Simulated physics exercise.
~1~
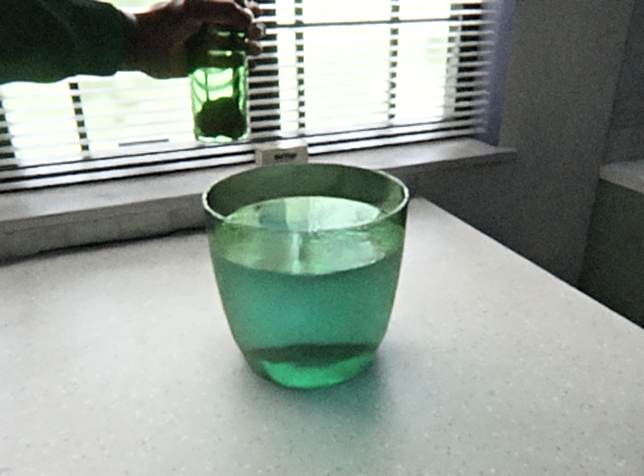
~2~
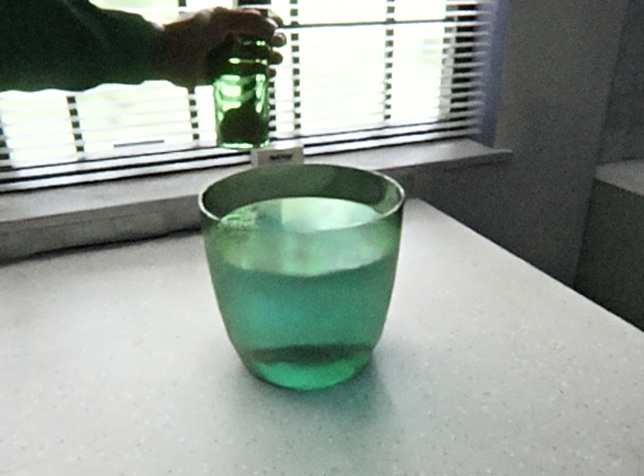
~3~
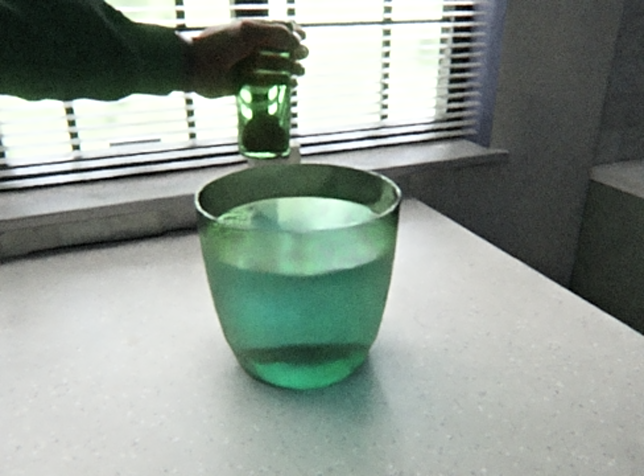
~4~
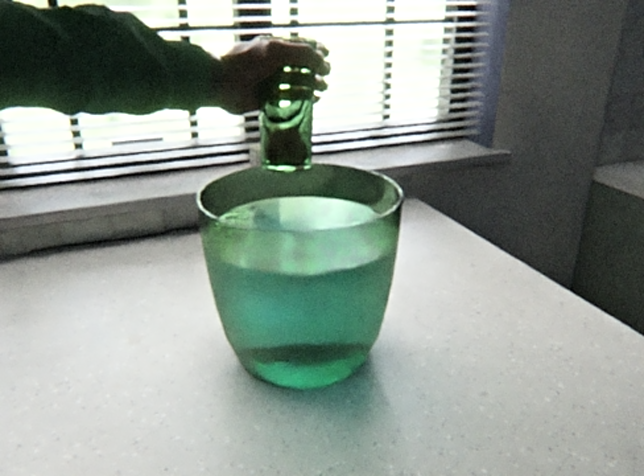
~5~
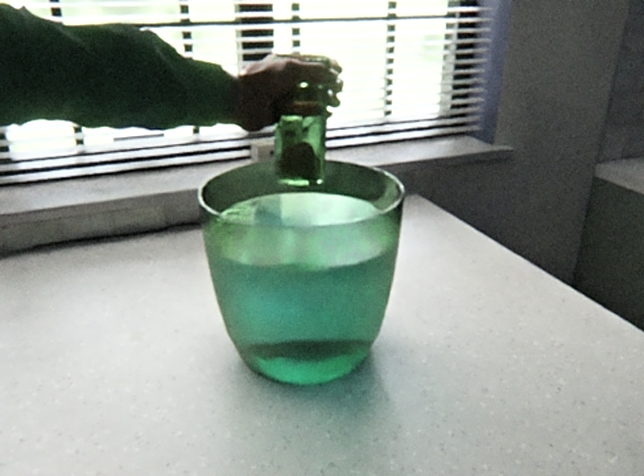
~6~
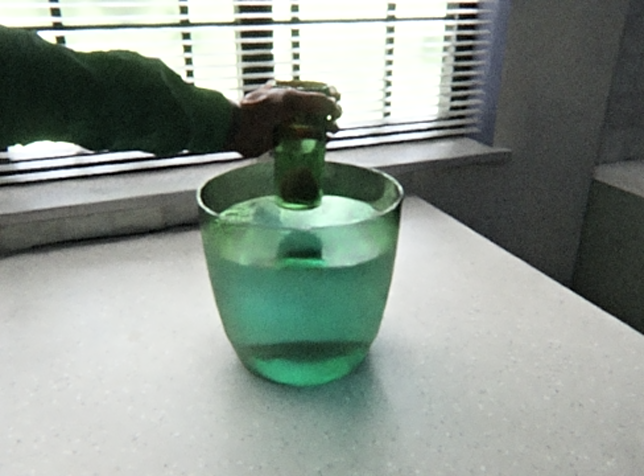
A large green-tinted basin of water stands on a pale speckled tabletop, seen from slightly above, with bright window blinds behind it and a grey wall at right. From the upper left, a dark-green-sleeved arm holds a small, tall green glass with a dark wad inside. The hand moves the glass rightward over the basin and lowers it to just above the water, while the camera barely shifts.
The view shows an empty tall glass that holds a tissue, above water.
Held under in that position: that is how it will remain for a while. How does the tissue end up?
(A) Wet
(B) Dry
(A) Wet.
Soon after, the tall glass enters the water.
Later, water pours in as the air escapes.
In the end, the tall glass is under, flooded, and the tissue is wet.
